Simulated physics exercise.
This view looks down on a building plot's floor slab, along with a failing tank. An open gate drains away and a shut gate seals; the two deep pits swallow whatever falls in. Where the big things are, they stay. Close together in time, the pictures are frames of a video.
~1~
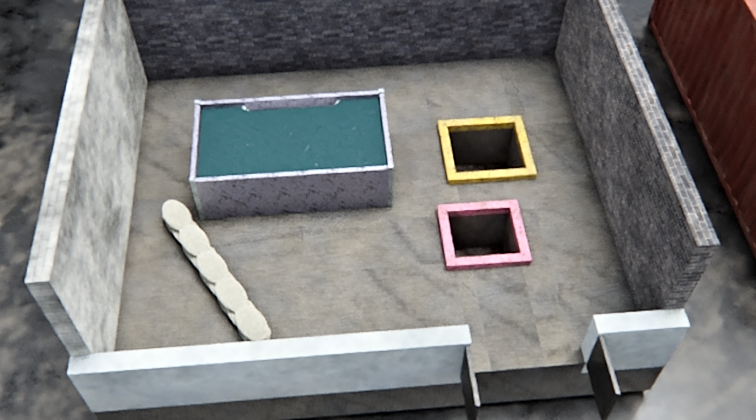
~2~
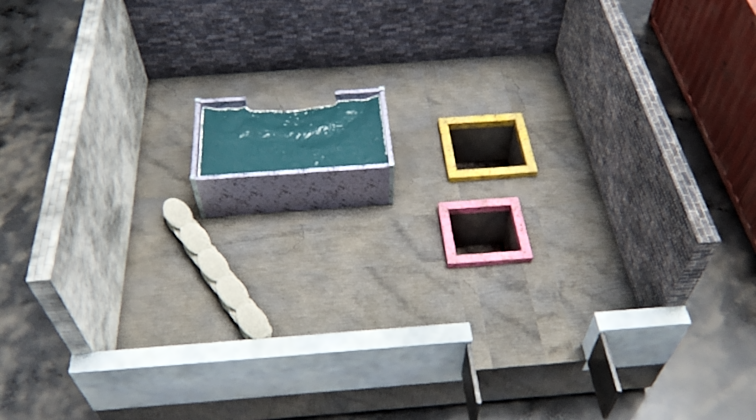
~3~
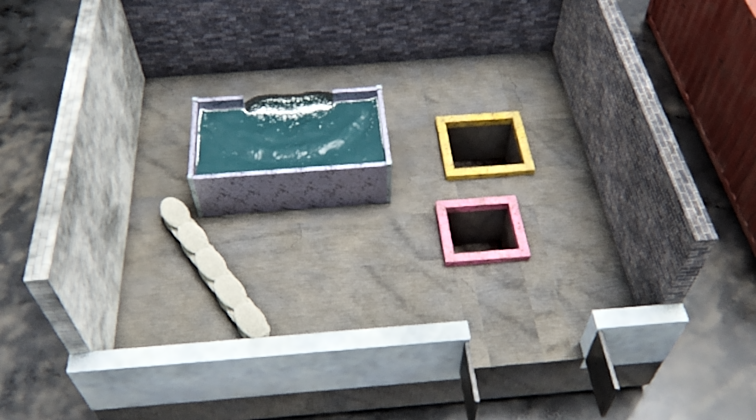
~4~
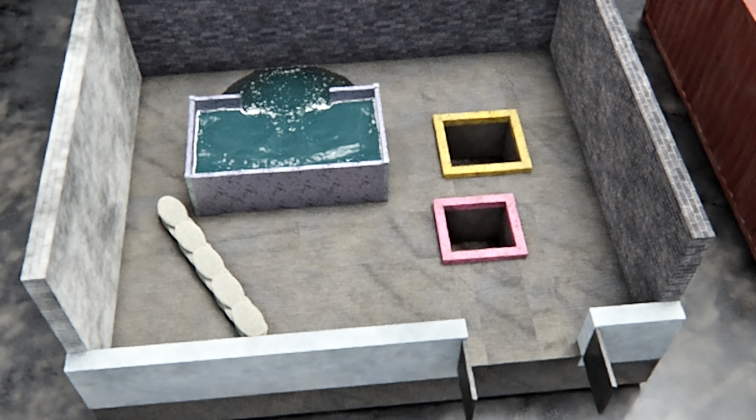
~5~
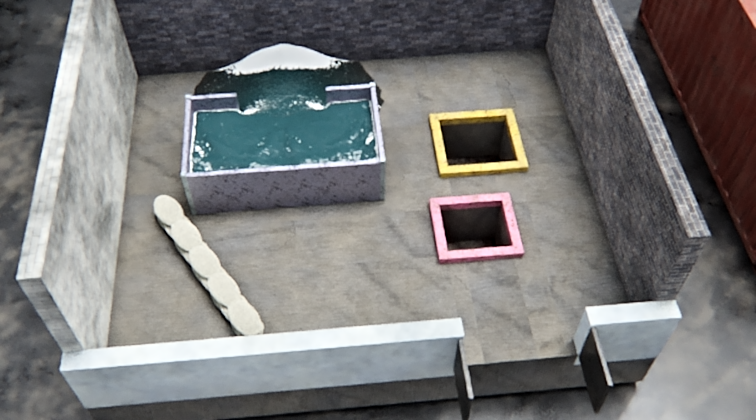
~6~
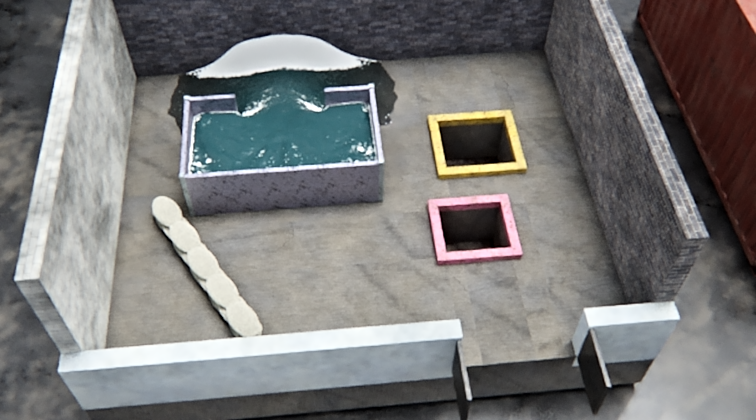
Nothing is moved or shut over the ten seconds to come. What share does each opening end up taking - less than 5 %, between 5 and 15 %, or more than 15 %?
In the end, the gate takes between 5 and 15 %, the pink pit takes less than 5 %, the yellow pit takes less than 5 %.
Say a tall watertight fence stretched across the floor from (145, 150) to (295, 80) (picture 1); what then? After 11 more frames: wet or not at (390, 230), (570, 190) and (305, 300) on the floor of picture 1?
The first location is not reached, the second is not reached, and the third is not reached.
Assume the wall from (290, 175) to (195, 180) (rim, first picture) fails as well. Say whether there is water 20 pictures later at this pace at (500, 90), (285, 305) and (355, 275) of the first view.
Note, points one to three: Unreached / reached and soaked / reached and soaked.
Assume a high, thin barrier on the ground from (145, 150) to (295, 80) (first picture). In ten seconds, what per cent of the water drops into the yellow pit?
Yellow: 6 %.
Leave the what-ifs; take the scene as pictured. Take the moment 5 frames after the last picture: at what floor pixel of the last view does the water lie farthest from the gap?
The farthest point of the front sits at (480, 58).
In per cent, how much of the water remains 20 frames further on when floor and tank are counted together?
Some 100 per cent.
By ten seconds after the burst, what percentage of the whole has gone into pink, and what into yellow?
Around 0 and 2 per cent, in that order.
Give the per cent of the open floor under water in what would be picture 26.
About 60 per cent.
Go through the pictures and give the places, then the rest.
The water tank at (292, 138) is whole and still, in the first picture.
Water pours out on the water tank's far side and has run to a hidden place, in the second picture.
The front is at a hidden place, out from the gap on the water tank's far side, in the third picture.
The front is at (269, 70), out from the gap on the water tank's far side, in the fourth picture.
Water pours out on the water tank's far side and has run to (350, 64), in the fifth picture.
The front is at (186, 76), out from the gap on the water tank's far side, in the sixth picture.
A moment on, water covers 15 % of the floor; the gate 0 %, the pink pit 0 %, the yellow pit 0 %.
Next, water covers 35 % of the floor; the gate 0 %, the pink pit 0 %, the yellow pit 0 %.
Then, water covers 60 % of the floor; the gate 0 %, the pink pit 0 %, the yellow pit 1 %.
Later, water covers 85 % of the floor; the gate 2 %, the pink pit 0 %, the yellow pit 2 %.
In the end, water covers 95 % of the floor; the gate 11 %, the pink pit 0 %, the yellow pit 2 %.
